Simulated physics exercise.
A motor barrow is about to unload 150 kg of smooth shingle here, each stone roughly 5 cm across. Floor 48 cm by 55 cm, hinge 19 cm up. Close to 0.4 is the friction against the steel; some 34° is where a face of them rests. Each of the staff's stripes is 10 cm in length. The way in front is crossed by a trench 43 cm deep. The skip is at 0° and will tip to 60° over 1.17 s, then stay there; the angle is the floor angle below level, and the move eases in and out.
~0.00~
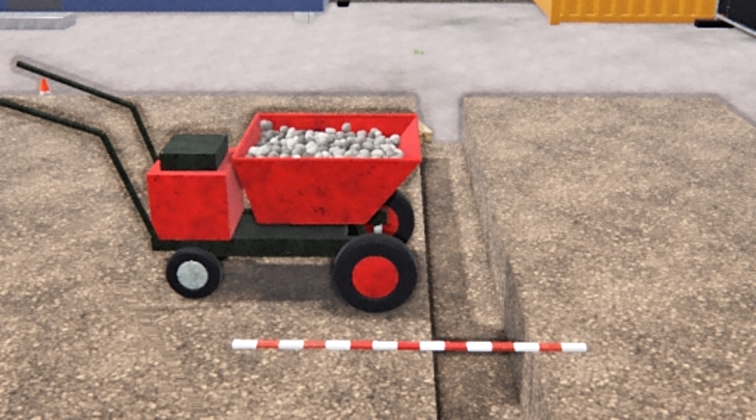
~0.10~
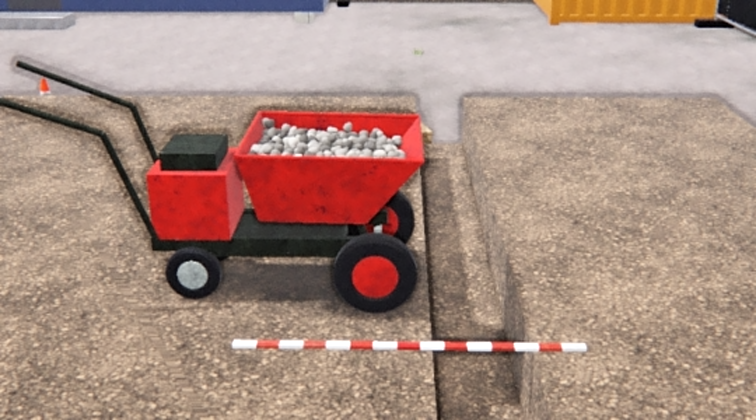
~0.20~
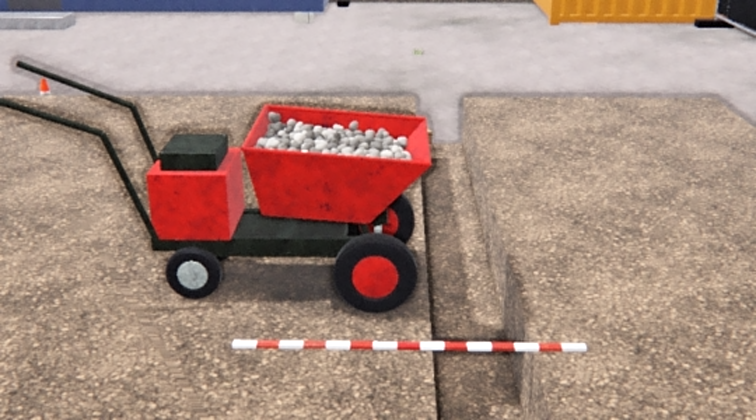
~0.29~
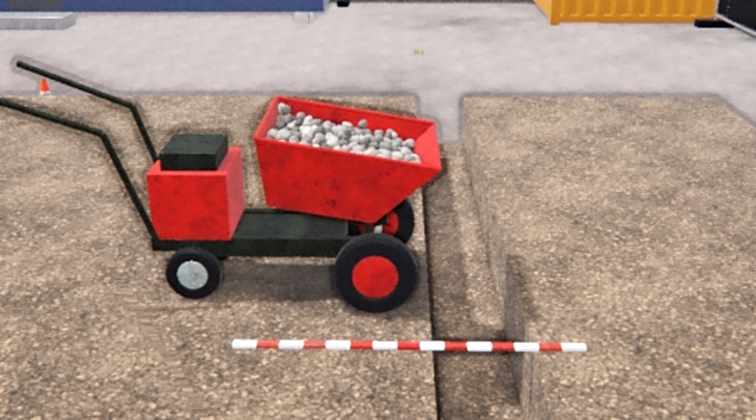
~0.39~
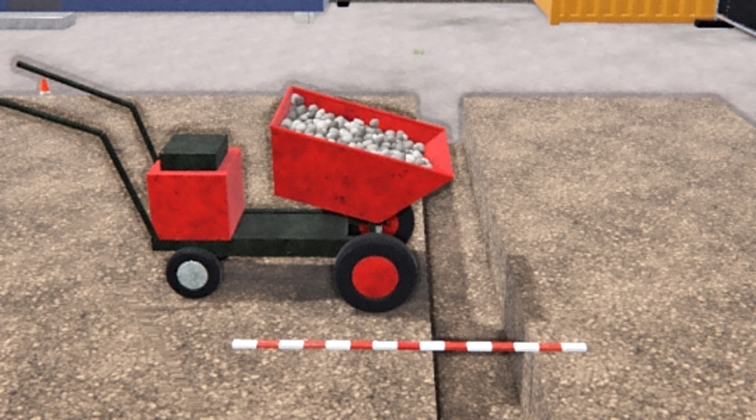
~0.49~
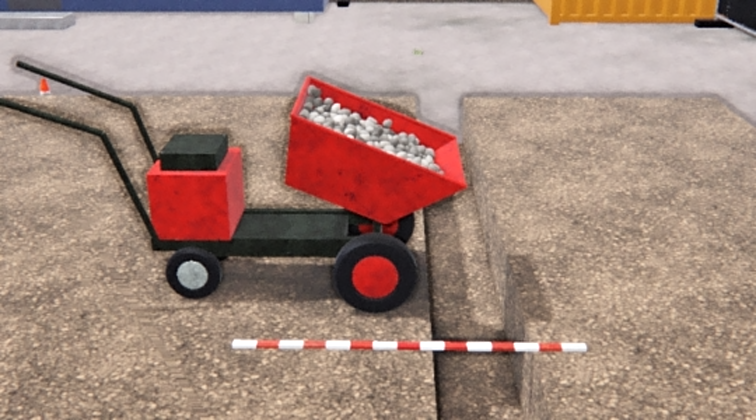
A red skip full of grey stones tilts steadily down to the right beside a trench.
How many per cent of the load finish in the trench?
About 36 per cent.
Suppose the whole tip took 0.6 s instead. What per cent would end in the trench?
Around 25 per cent would end in the trench.
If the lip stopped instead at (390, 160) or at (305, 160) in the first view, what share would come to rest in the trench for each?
The first start gives about 55 per cent, the second about 70.
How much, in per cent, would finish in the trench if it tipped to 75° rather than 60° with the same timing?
About 30%.
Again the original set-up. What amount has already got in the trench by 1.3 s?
5 per cent, give or take.
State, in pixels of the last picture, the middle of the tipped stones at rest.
The middle should be near (536, 278).
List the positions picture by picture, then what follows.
In the first frame, the skip is at 0°, its lip at (420, 161); the top of the load is at (312, 136).
In the second frame, the skip is at 1°, its lip at (423, 162); the top of the load is at (309, 135); the stones move at 0.2 m/s on average.
In the third frame, lip at (430, 164), floor tilted 4°, highest stones at (300, 130); the stones move at 0.4 m/s on average.
In the fourth frame, lip at (441, 169), floor tilted 9°, highest stones at (297, 122); the stones move at 0.5 m/s on average.
In the fifth frame, lip at (453, 177), floor tilted 16°, highest stones at (298, 112); the stones move at 0.6 m/s on average.
In the sixth frame, lip at (466, 187), floor tilted 23°, highest stones at (312, 103); the stones move at 0.7 m/s on average.
After 0.9 s the floor is at 51°; 100 % in the skip; the foremost stones are at (483, 208).
After 1.3 s the floor is at 60°; 81 % in the skip, 3 % in the trench, 16 % past the trench; the foremost stones are at (570, 279).
After 1.6 s the floor is at 60°; 48 % in the skip, 5 % in the trench, 46 % past the trench; the foremost stones are at (659, 274).
After 3.6 s the floor is at 60°; 14 % in the skip, 36 % in the trench, 50 % past the trench; the foremost stones are past the picture's edge.
